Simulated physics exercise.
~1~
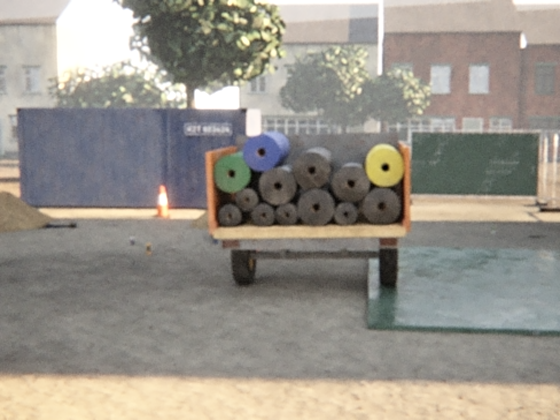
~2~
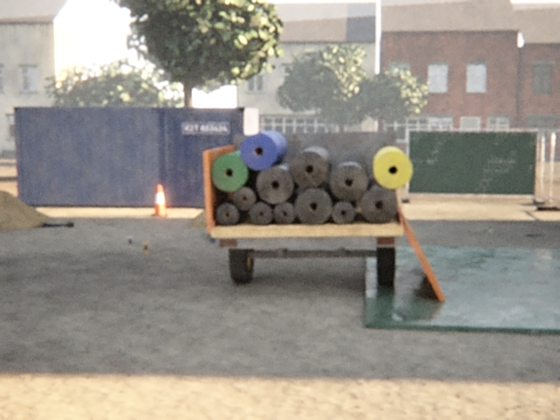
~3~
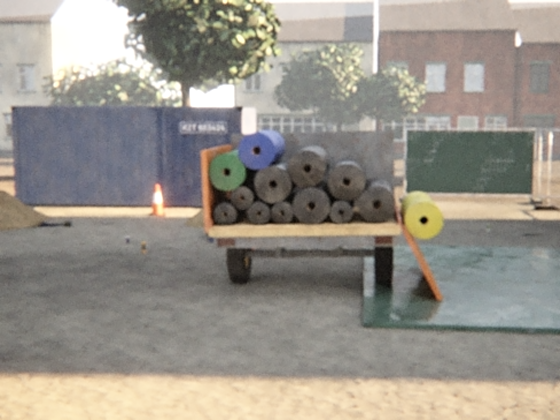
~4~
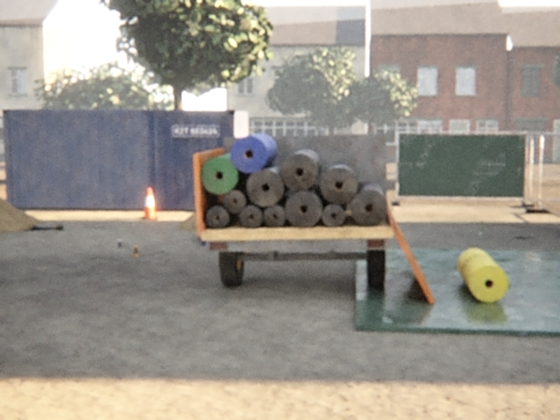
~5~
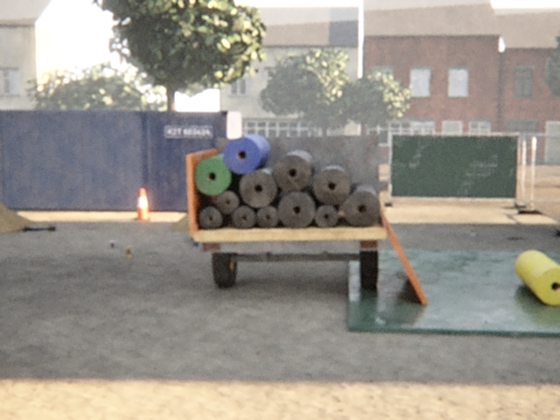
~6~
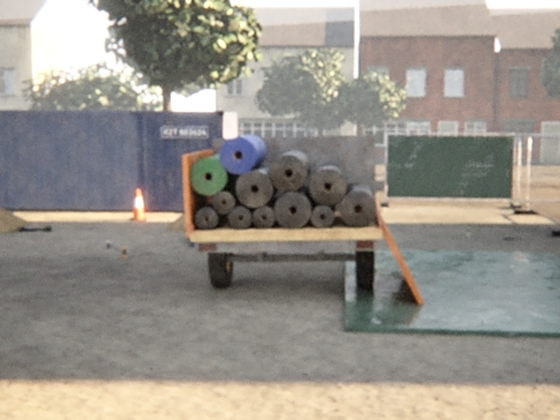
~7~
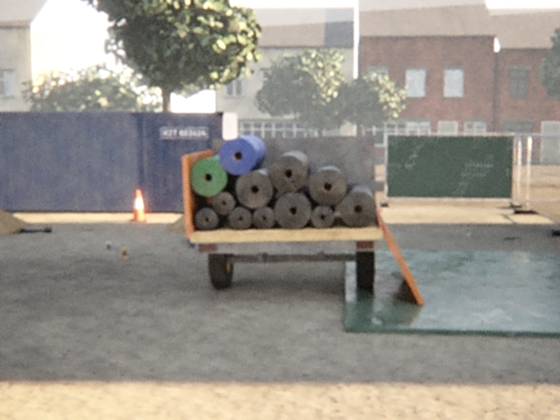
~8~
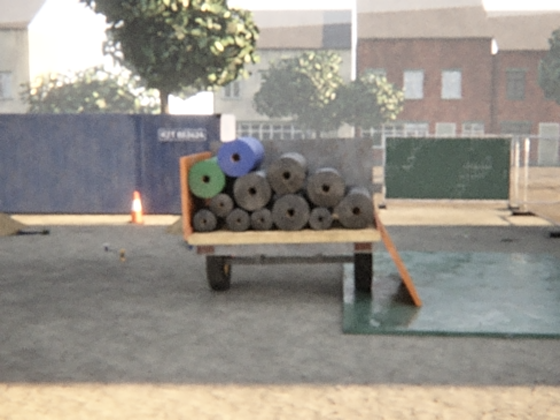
The clip opens on a trailer parked in a yard, stacked with dark rolls, ends facing us, plus a green and a blue one at upper left and a yellow one at upper right. The orange side panel on the right swings out and down, ending slanted toward the ground. The yellow roll slips off the right edge and drops onto the green ground surface. It rolls away to the right as the view pans slightly right, then leaves the picture. At the end, the blue and green rolls still sit on the dark pile, and the left panel remains upright.
